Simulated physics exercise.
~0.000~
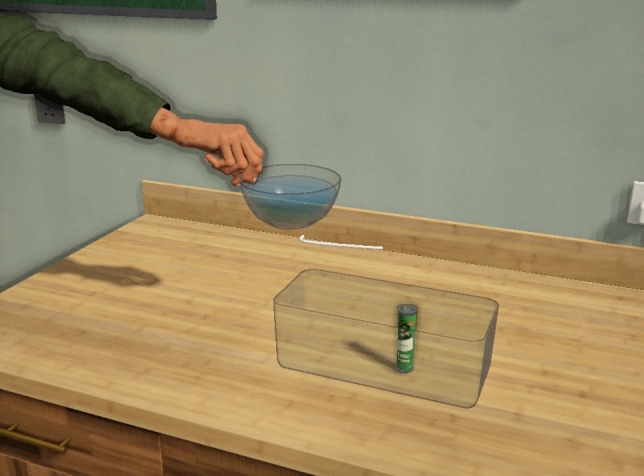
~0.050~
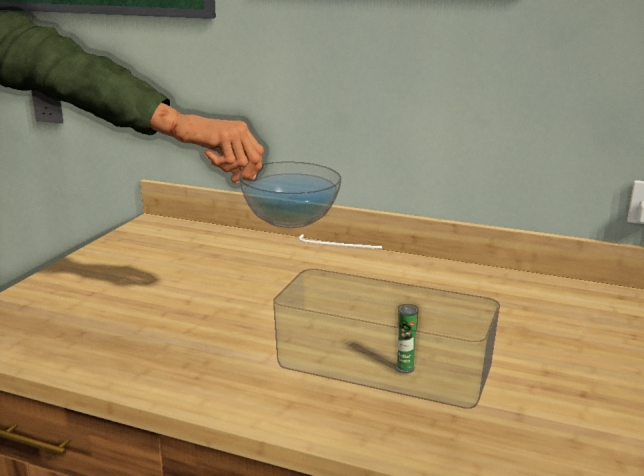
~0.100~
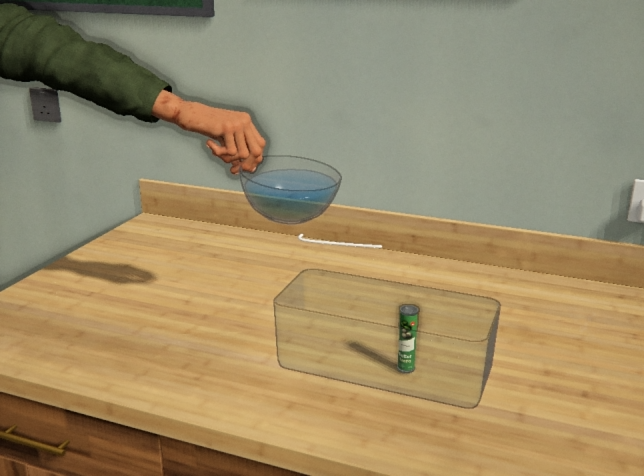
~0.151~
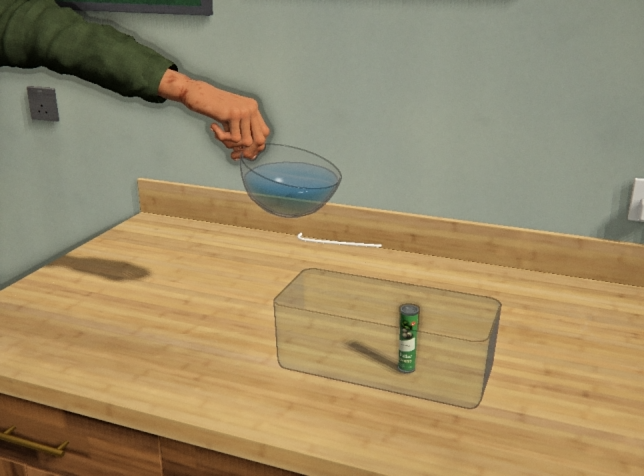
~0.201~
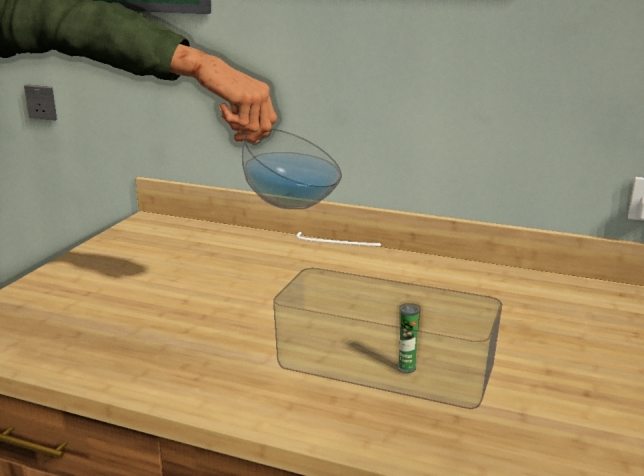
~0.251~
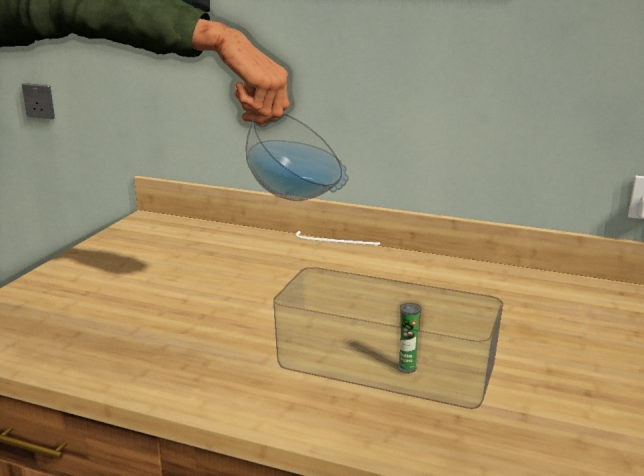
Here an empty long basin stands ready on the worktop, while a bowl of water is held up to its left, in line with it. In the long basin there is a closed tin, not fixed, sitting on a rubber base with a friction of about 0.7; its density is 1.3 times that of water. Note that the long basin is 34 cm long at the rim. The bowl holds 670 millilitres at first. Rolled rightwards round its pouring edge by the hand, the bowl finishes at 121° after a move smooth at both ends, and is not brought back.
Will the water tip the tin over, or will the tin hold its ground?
You'll see it resist.
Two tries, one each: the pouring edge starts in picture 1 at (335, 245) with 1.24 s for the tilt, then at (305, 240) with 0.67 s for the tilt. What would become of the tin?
First it tips over; then it tips over.
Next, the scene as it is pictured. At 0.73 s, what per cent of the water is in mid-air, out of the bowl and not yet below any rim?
Near 4 percent.
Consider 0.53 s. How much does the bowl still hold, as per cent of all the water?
I reckon about 10 in a hundred is still held.
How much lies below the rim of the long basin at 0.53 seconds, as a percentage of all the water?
Close to 12 in a hundred.
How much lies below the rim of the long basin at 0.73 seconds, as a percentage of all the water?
96 %, more or less.
Then, 0.53 s in, the tilt is 108° and 10 per cent is still to pour; the tin stands where it began.
Then, 0.73 s in, the tilt is 121° and 0 per cent is still to pour; the tin stands where it began.
Then, 0.94 s in, the tilt is 121° and 0 per cent is still to pour; the tin stands where it began.
Then, 1.17 s in, the tilt is 121° and 0 per cent is still to pour; the tin stands where it began.
Finally, the tin stands where it began.
